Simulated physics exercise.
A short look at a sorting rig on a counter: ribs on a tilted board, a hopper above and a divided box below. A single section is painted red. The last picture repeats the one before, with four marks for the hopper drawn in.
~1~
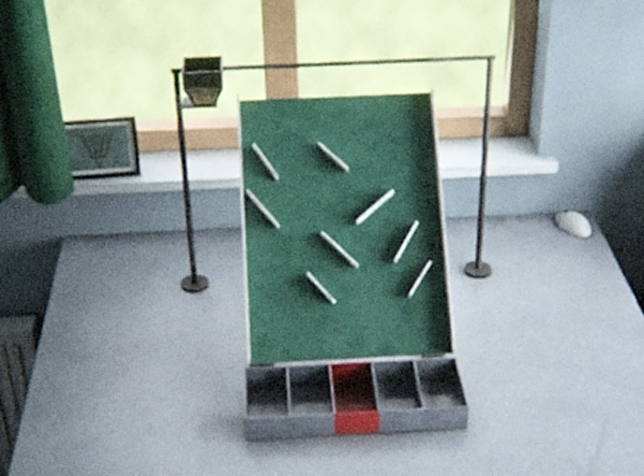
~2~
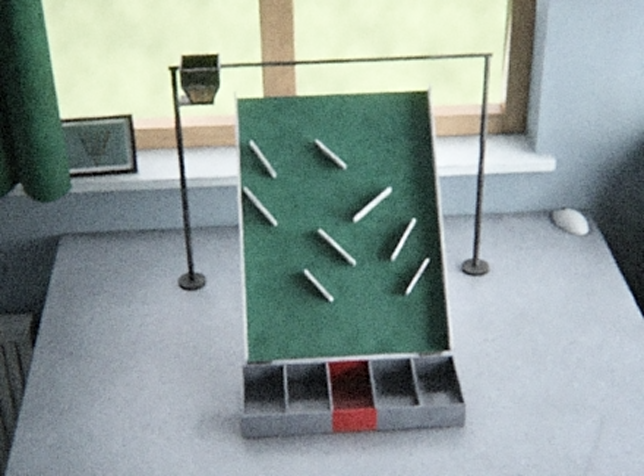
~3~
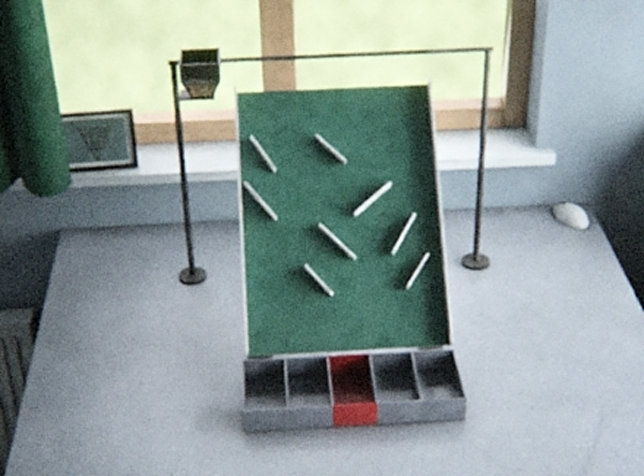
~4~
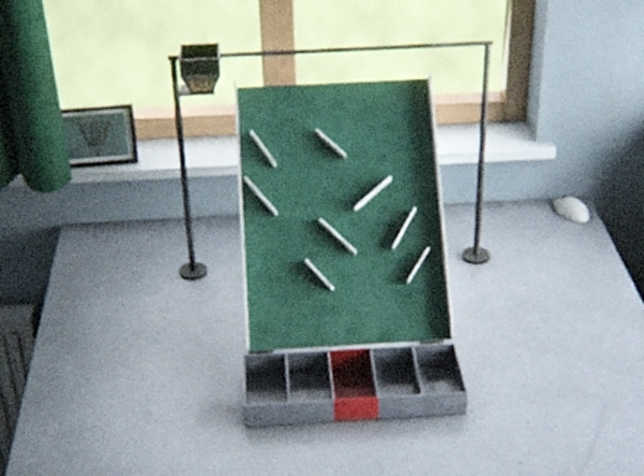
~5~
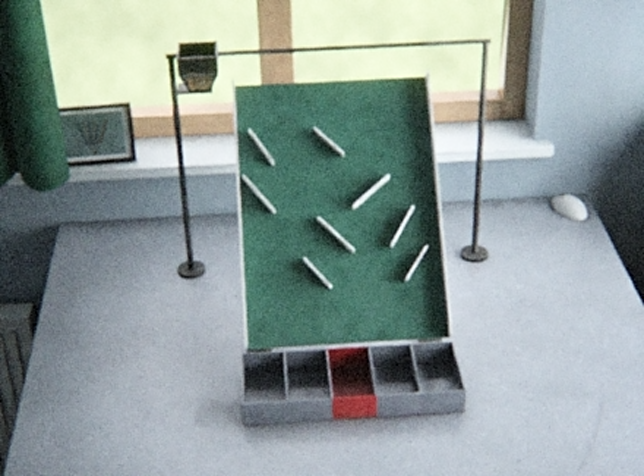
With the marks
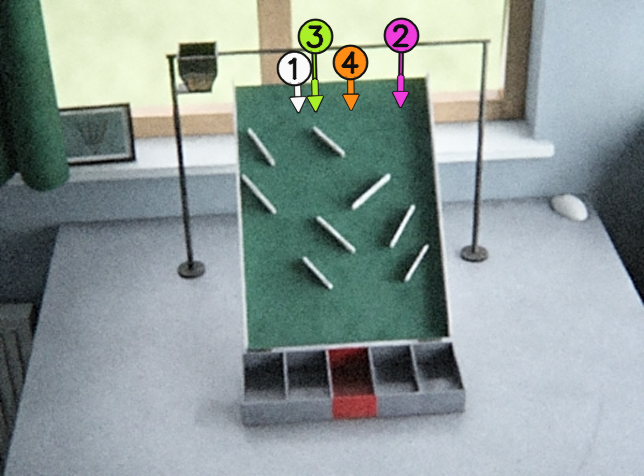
The clip opens on a tilted green board with pale slanted ribs, a small hopper at the upper left on a dark rail, and a gray five-section box below, its middle section red. The whole view drifts slightly, mostly upward, while the hopper, board and box stay still relative to one another.
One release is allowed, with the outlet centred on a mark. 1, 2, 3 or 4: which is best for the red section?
2 works best here.
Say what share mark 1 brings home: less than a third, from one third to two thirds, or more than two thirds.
Less than a third.
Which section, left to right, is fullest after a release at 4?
The fourth.
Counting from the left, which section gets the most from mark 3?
The fourth.
On the marked copy, mark 1 meets the board at (298, 106); mark 2 meets the board at (400, 101); mark 3 meets the board at (315, 105); mark 4 meets the board at (351, 104).
If 1 is chosen, a small part in the red section, most in other sections.
If 2 is chosen, about a third in the red section, about two thirds in other sections.
If 3 is chosen, none in the red section, nearly all in other sections, a small part held on the board.
If 4 is chosen, none in the red section, nearly all in other sections, a small part held on the board.
